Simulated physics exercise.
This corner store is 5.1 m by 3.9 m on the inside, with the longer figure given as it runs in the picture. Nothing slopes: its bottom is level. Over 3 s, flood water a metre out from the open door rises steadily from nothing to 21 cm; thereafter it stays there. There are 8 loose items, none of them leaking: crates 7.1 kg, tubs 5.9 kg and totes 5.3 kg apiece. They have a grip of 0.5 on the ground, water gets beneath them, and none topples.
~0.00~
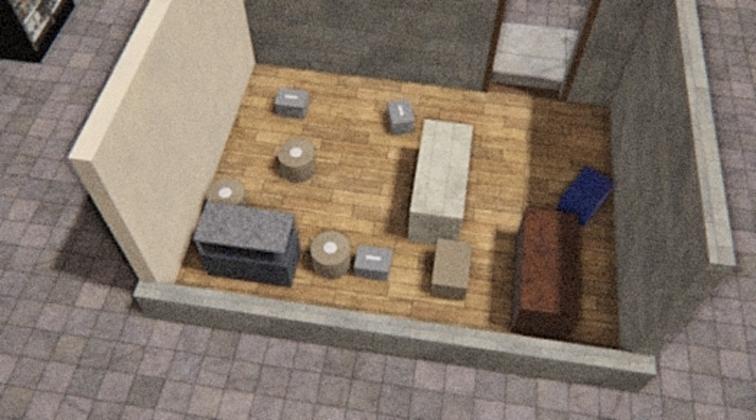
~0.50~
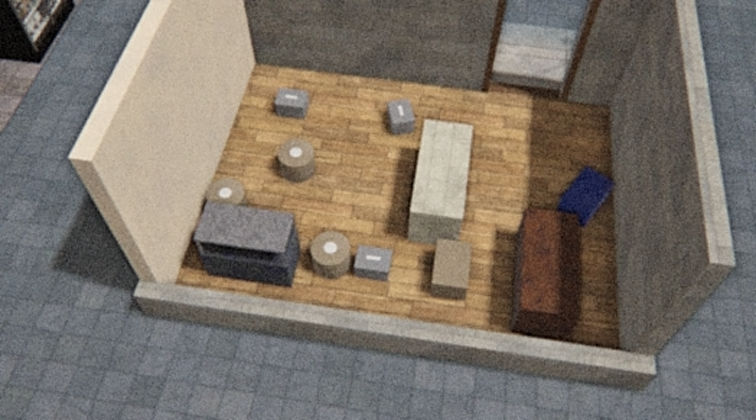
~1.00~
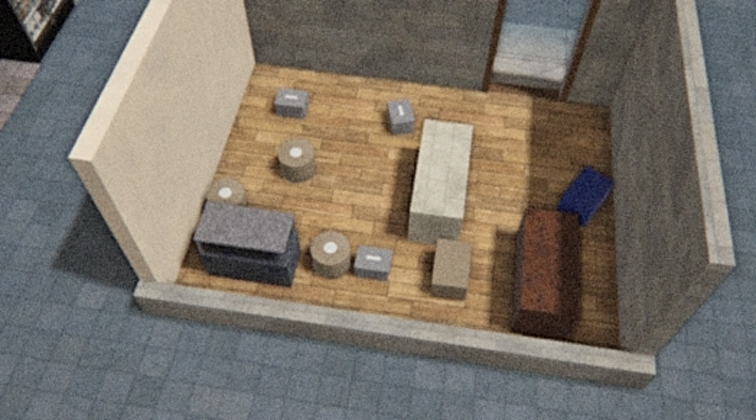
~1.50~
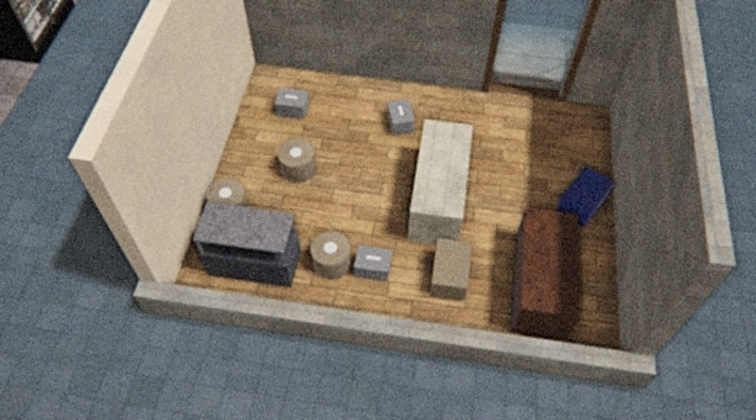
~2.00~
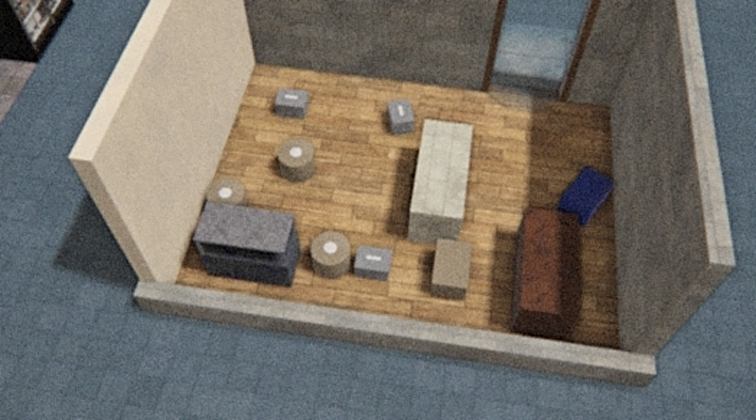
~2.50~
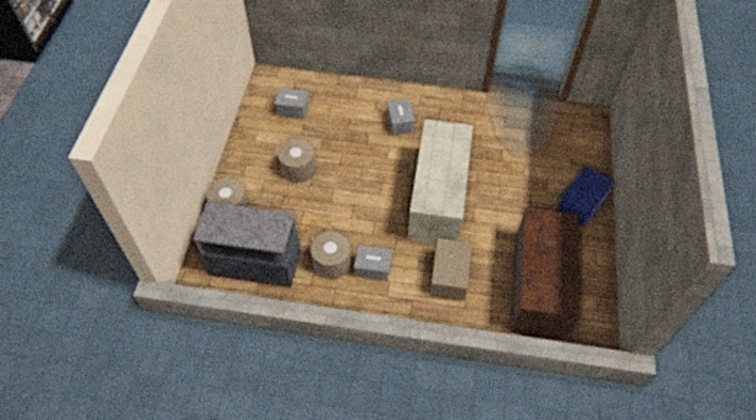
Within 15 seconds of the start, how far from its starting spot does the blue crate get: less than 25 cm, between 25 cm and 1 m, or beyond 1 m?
It winds up well off.
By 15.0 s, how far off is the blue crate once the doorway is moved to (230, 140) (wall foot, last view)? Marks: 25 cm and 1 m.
Blue crate: Small shift.
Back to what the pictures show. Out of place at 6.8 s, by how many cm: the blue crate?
By that time, close to 200 cm.
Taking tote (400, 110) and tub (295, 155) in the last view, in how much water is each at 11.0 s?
Around 3 cm and 4 cm.
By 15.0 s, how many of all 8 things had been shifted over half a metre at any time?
Result: 7.
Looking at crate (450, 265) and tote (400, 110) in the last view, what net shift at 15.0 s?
In that order: 150 cm, 80 cm.
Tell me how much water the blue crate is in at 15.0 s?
15 cm or so.
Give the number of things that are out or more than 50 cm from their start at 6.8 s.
Result: 2.
After 3.5 s the blue crate is near (589, 189), 0.0 m from its start, aground; 0 afloat.
After 6.8 s the blue crate is near (602, 319), 1.8 m from its start, afloat; 1 afloat.
After 11.0 s the blue crate is near (597, 320), 1.8 m from its start, afloat; 4 afloat.
After 15.0 s the blue crate is near (598, 319), 1.8 m from its start, afloat; 8 afloat.
